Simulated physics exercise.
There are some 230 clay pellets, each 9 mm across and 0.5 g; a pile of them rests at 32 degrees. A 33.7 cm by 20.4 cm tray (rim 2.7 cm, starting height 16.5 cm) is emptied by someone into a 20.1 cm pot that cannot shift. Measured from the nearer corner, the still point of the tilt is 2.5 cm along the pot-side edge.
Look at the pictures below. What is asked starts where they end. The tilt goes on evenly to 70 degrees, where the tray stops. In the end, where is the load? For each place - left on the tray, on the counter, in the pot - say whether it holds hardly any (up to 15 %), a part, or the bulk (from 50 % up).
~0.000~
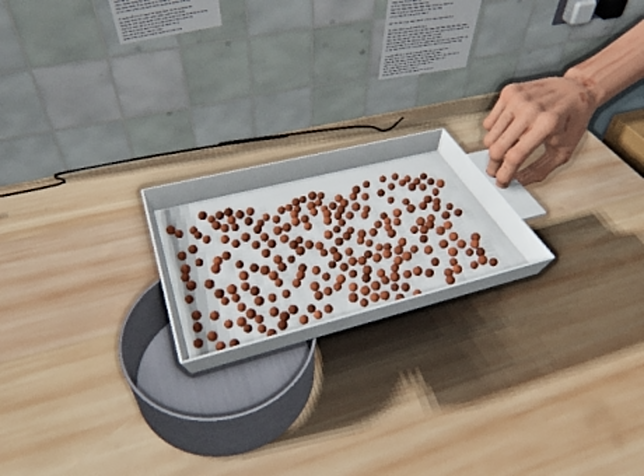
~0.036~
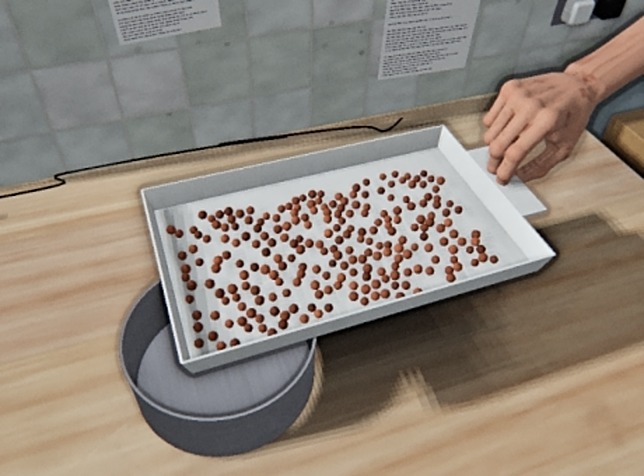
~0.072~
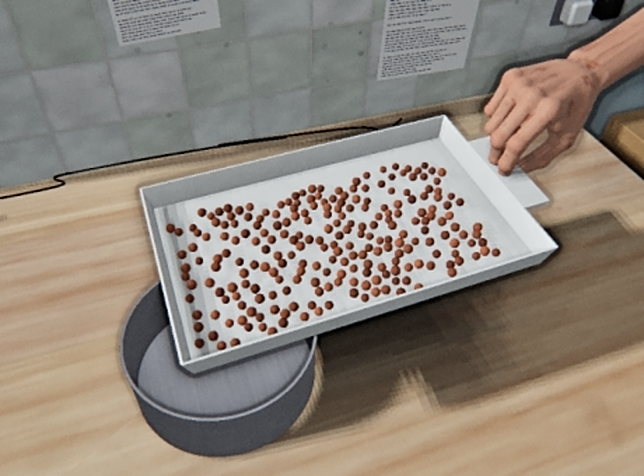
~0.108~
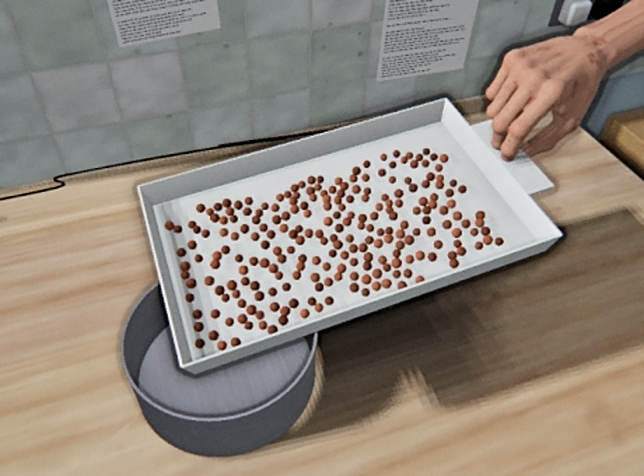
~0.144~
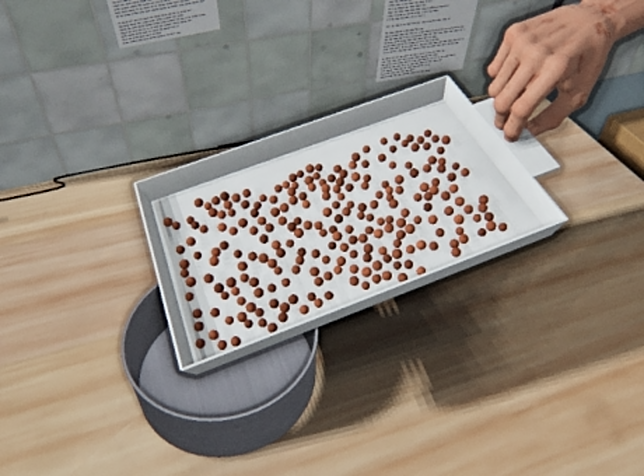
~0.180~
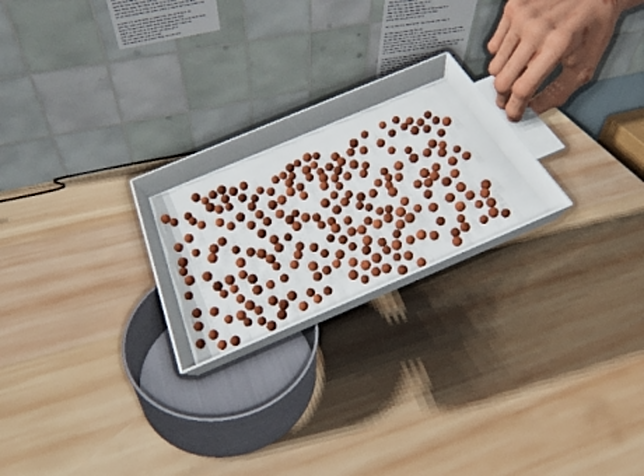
Left on the tray: A part; counter: The bulk; pot: Hardly any.
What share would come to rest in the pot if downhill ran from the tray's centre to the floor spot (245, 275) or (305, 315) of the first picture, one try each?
About 0 per cent on the first try and 0 per cent on the second.
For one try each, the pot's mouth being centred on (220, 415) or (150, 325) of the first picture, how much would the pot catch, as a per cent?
About 35 and 0 per cent.
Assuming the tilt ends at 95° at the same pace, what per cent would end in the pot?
Then about 0 per cent.
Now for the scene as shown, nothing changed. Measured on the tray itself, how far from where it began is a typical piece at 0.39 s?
Around 3 centimetres.
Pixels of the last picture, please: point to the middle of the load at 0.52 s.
At that moment the load's centre is around (221, 288).
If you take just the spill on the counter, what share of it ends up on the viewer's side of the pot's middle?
100 %.
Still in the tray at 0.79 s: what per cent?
Some 50 per cent of the load.
Then, at 0.39 s, tilt 45 degrees; the tray holds 100 %, the pot 0 %.
After 0.52 s, tilt 62 degrees; the tray holds 100 %, the pot 0 %.
Then, at 0.79 s, tilt 70 degrees; the tray holds 50 %, the pot 0 %.
At rest (1.7 s), tray 40 %, counter 60 %, pot 0 %.
